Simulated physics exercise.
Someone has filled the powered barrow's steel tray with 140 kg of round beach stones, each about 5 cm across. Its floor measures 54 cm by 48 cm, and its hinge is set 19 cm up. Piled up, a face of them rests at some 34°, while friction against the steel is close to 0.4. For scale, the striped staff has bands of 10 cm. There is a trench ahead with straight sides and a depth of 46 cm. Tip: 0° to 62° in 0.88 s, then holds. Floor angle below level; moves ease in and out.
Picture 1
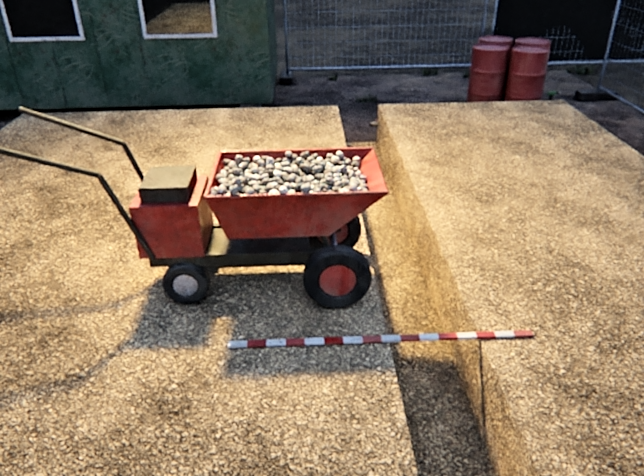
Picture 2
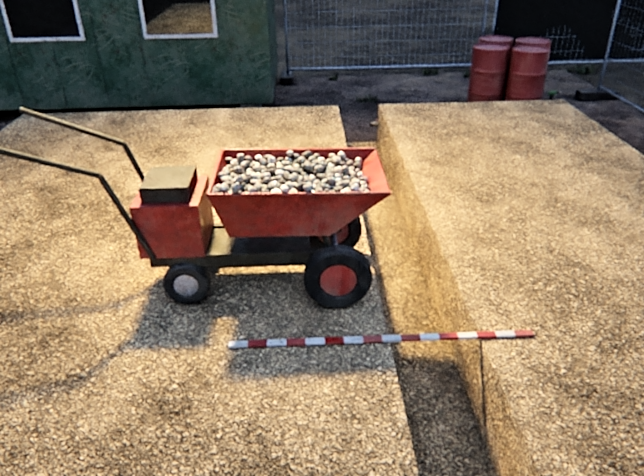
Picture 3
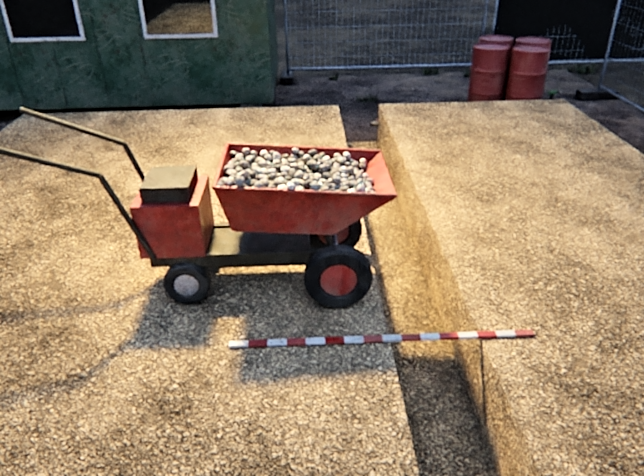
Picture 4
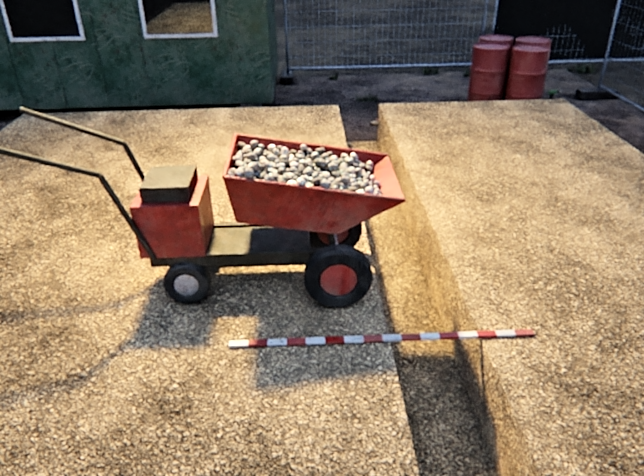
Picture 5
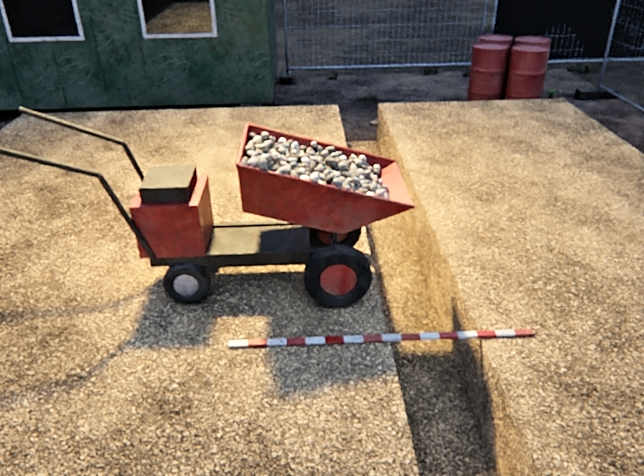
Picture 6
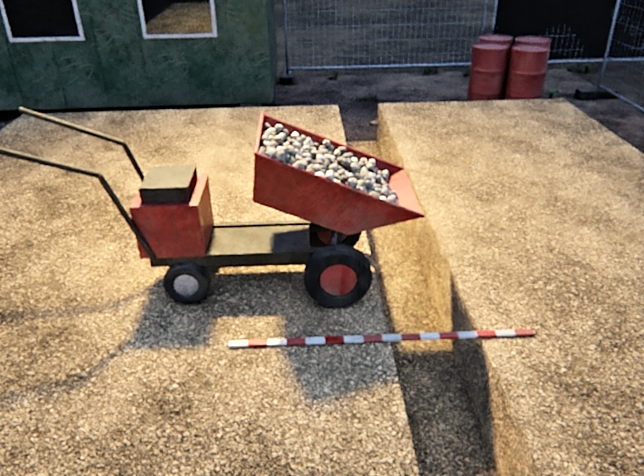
On a gravel yard beside a trench, a red powered barrow's tray of rounded stones tilting steadily down to the right.
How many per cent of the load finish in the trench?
About 32 per cent.
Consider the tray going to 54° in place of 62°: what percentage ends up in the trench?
Then roughly 45 percent.
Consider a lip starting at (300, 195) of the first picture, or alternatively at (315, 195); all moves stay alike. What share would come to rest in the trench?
About 100 and 100 per cent.
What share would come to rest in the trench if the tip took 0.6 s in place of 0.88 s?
Near 25 per cent.
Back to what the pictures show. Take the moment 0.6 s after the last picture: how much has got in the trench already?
Some 10 per cent of the load by that point.
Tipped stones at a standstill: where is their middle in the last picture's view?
The tipped stones centre close to (483, 269).
Then, 0.3 s after the last picture the floor is at 52°, 100 % in the tray; the foremost stones are at (429, 231).
Then, 0.6 s after the last picture the floor is at 62°, 67 % in the tray, 10 % in the trench, 23 % past the trench; the foremost stones are at (491, 262).
Then, 1.0 s after the last picture the floor is at 62°, 20 % in the tray, 15 % in the trench, 65 % past the trench; the foremost stones are at (604, 270).
Then, 2.9 s after the last picture the floor is at 62°, 0 % in the tray, 32 % in the trench, 68 % past the trench; the foremost stones are past the picture's edge.
